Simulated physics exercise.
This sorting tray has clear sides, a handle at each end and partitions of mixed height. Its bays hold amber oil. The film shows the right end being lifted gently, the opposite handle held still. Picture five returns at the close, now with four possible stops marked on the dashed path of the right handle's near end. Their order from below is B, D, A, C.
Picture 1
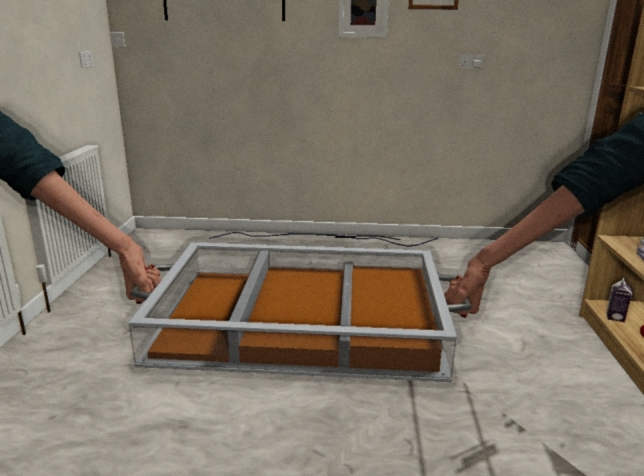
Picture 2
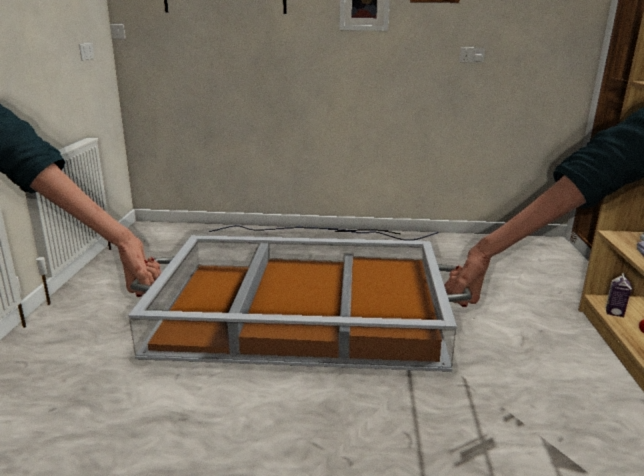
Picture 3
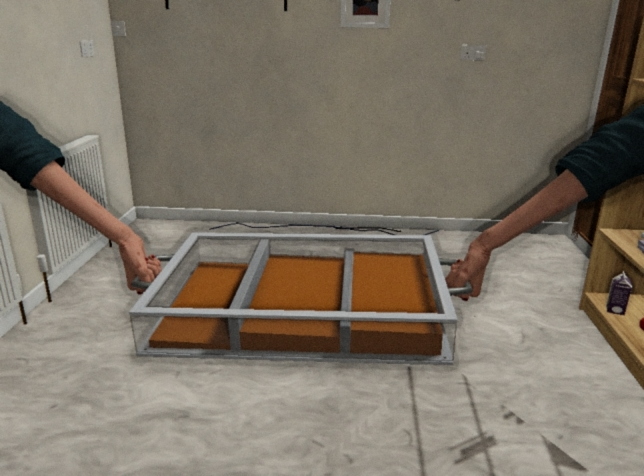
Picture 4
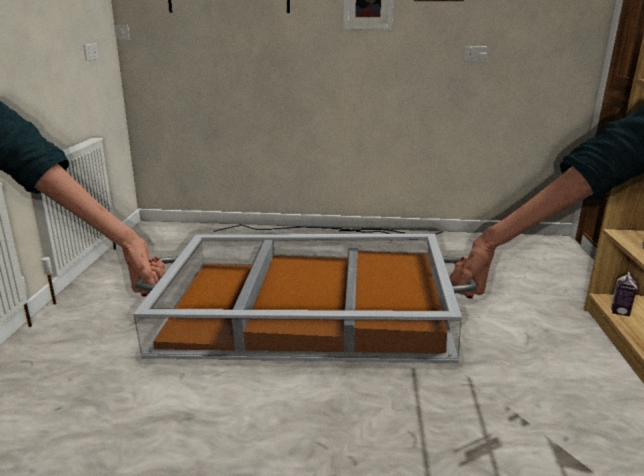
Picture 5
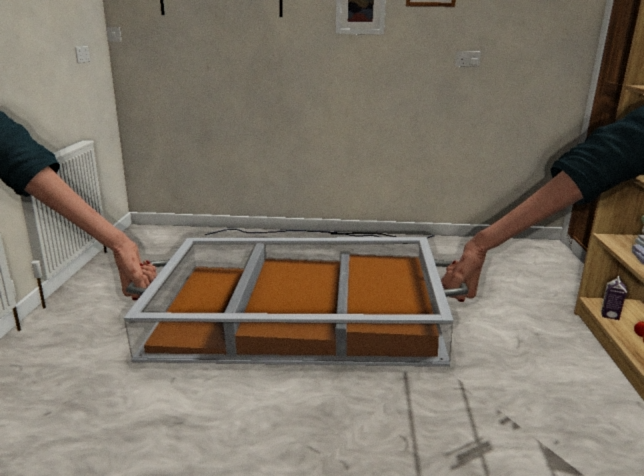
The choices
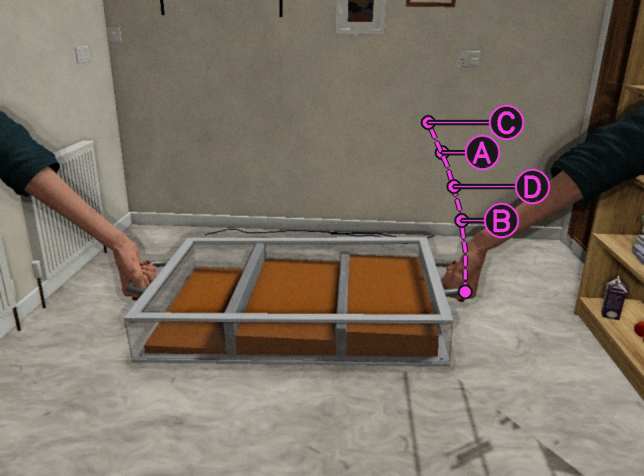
At the start, two hands hold the end handles of a level, clear-sided tray above a pale floor, with amber contents in its three bays. The right hand then raises its end very slightly, tipping the tray a little down to the left, while the contents show little visible change.
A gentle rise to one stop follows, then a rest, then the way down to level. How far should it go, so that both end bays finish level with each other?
Take D.
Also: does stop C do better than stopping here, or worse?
Stop C is worse.
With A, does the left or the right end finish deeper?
The left end bay.
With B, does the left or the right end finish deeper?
The right end bay.
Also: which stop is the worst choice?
Stop C.
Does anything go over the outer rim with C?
Yes.
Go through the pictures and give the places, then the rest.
In the first frame, the tray is level; deepest in the right bay, at (388, 302), shallowest in the left; right handle at (462, 293).
In the second frame, tipped about 1° down to the left; no wall is crossed; right handle at (462, 283).
In the third frame, tipped about 2° down to the left; no wall is crossed; right handle at (463, 276).
In the fourth frame, tipped about 2° down to the left; no wall is crossed; right handle at (468, 274).
In the fifth frame, tipped about 3° down to the left; deepest in the right bay, at (385, 289), shallowest in the left; right handle at (459, 277).
In magenta, A at (442, 152); B at (461, 220); C at (428, 122); D at (454, 186).
If A is chosen, the left end bay stands much deeper than the other; nothing spills.
If B is chosen, the right end bay stands much deeper than the other; nothing spills.
If C is chosen, the left end bay stands much deeper than the other; about 16 % goes over the rim.
If D is chosen, the two end bays stand about equally deep; nothing spills.
